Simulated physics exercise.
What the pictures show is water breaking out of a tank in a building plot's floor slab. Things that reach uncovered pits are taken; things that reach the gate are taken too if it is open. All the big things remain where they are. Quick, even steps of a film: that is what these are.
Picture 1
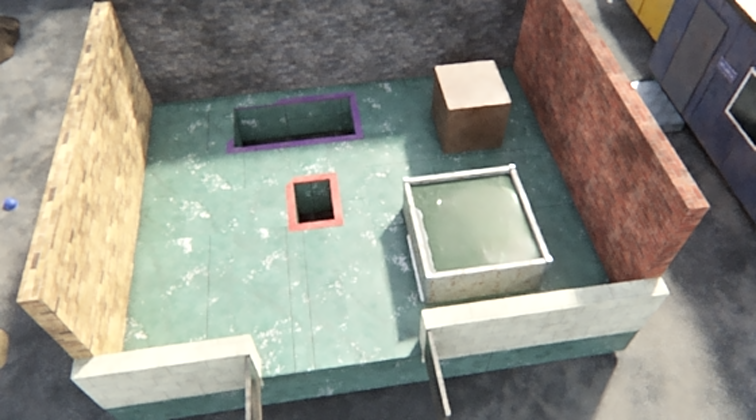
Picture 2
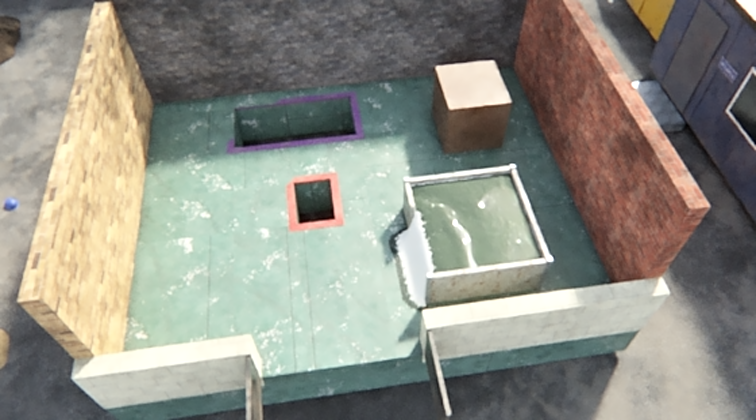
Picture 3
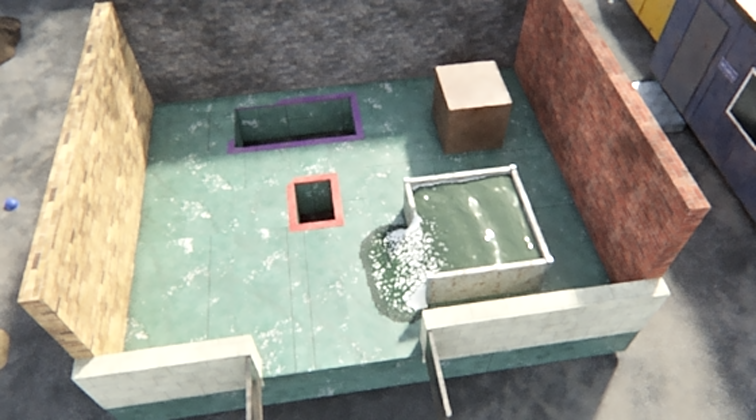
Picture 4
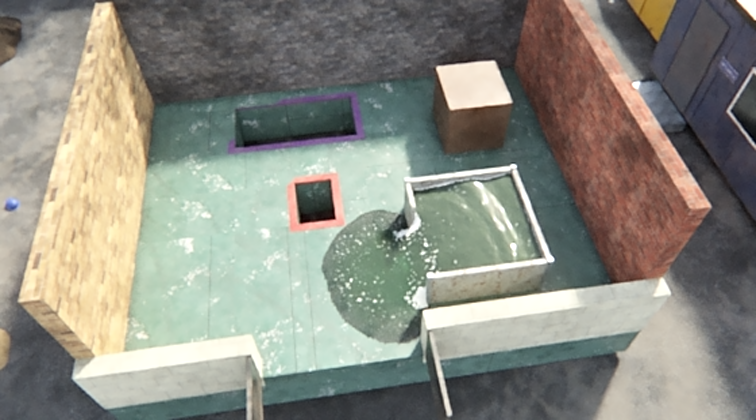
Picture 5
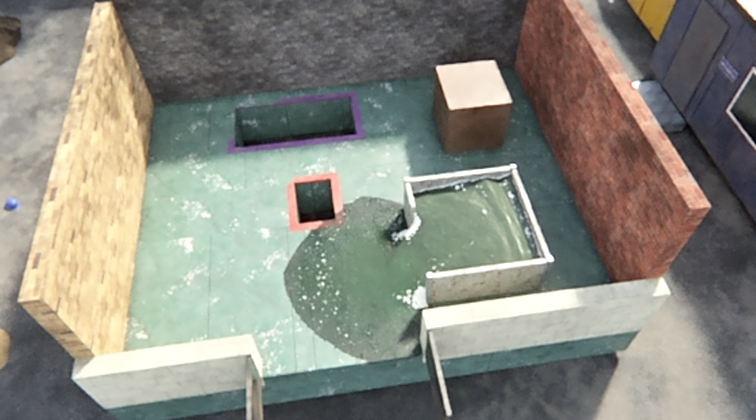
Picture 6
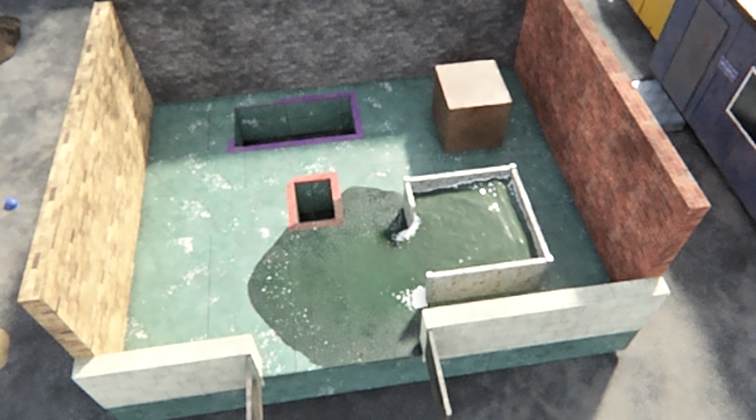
In a walled plot with a green floor, water burst through the left side of a square tank and spread leftward in a dark, widening pool, reaching the edge of the red-rimmed pit.
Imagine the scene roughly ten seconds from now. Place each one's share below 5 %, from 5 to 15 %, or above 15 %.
In the end the gate passes fifteen per cent, the purple pit passes fifteen per cent, the red pit lies in the five-to-fifteen range.
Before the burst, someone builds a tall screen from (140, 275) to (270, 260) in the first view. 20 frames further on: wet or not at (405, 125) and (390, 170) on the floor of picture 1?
In the listed order, the first spot is spared and the second is spared.
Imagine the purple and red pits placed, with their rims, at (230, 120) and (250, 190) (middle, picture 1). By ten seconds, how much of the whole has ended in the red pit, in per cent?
The red pit takes 15 per cent.
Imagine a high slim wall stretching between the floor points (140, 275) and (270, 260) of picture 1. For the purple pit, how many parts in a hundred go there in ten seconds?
Purple: 12 %.
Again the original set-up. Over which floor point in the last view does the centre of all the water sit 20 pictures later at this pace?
Around pixel (299, 259).
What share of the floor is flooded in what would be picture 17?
It comes to 35 per cent.
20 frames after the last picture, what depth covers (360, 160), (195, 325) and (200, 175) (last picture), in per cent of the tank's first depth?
I'd say around 0 per cent, then 20 per cent, then 6 per cent.
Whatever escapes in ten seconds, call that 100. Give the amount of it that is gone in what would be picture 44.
About 60 per cent.
A moment on, water covers 30 % of the floor; the gate 3 %, the purple pit 0 %, the red pit 2 %.
Next, water covers 35 % of the floor; the gate 10 %, the purple pit 0 %, the red pit 3 %.
Then, water covers 40 % of the floor; the gate 16 %, the purple pit 0 %, the red pit 4 %.
Later, water covers 55 % of the floor; the gate 22 %, the purple pit 7 %, the red pit 6 %.
In the end, water covers 50 % of the floor; the gate 28 %, the purple pit 22 %, the red pit 10 %.
